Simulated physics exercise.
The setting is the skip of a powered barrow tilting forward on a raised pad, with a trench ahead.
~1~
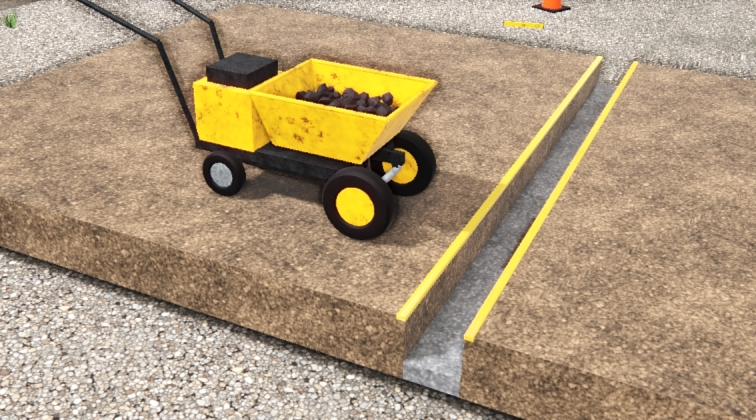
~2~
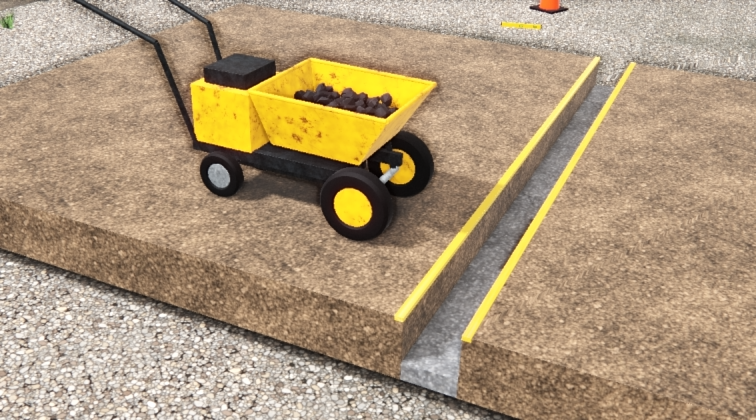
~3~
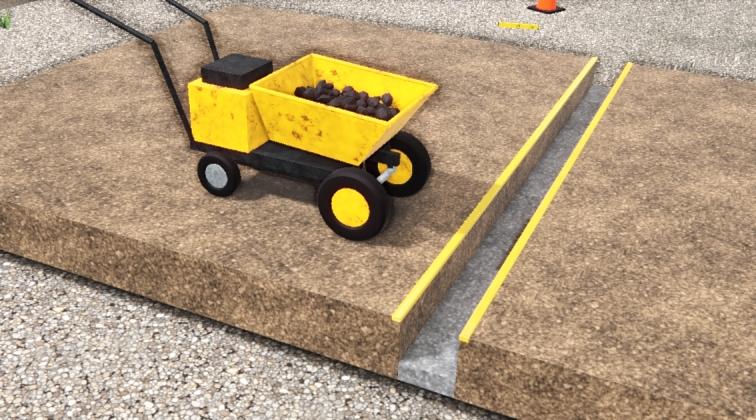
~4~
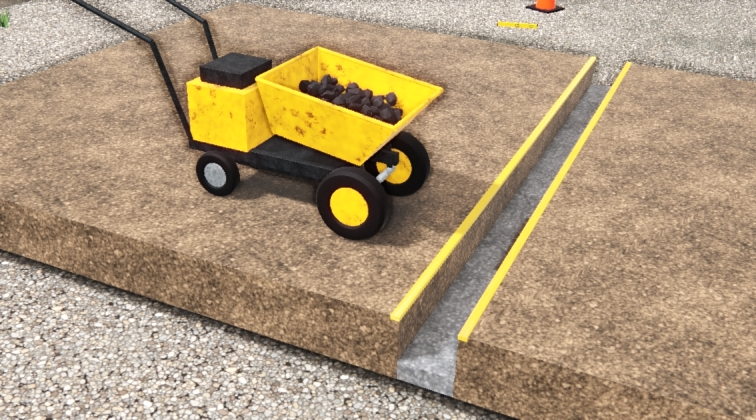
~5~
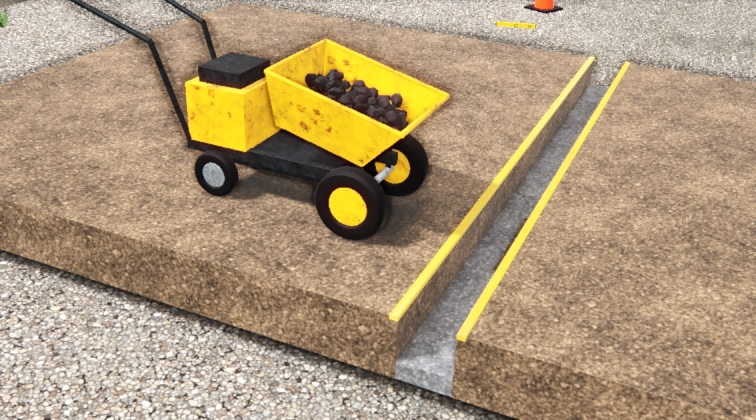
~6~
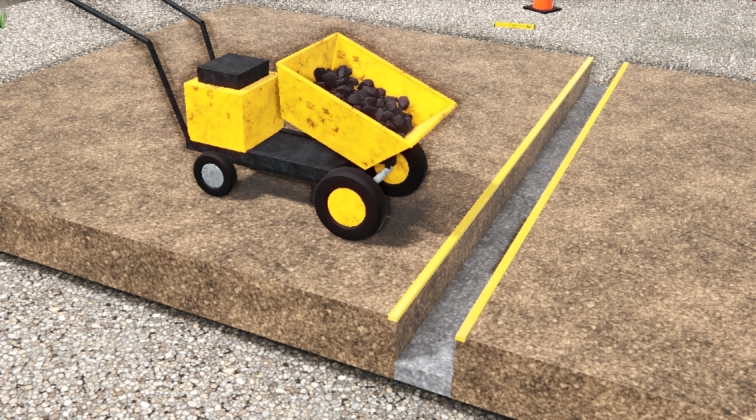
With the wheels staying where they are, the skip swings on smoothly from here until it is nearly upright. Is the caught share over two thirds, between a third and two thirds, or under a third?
Watching it, what goes in is in excess of two thirds of the load.
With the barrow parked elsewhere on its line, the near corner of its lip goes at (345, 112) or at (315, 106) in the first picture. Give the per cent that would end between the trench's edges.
First try: 50 per cent; second try: 20 per cent.
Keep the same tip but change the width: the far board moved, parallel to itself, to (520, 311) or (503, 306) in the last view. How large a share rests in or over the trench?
Lab note: Case 1 near 100 percent, case 2 near 100 percent.
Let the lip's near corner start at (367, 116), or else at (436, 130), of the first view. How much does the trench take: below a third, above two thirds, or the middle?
For the first position, above two thirds; for the second, less than a third.
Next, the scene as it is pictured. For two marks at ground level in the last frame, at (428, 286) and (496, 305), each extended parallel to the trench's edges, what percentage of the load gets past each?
Respectively 100 and 0 %.
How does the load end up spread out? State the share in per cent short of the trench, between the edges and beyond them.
I'd put short at close to 0, between at close to 100 and beyond at close to 0 per cent.
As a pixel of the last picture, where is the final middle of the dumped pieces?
Somewhere around (479, 271) in the final view.
Soon, skip tipped steeply; all in the skip.
A while on, skip tipped right over; most in the skip; a small part in or heaped over the trench; a stray few beyond it.
Towards the end, skip tipped right over; about a quarter in the skip; most in or heaped over the trench; a stray few beyond it.
Finally, skip tipped right over; nearly all in or heaped over the trench; a stray few beyond it.
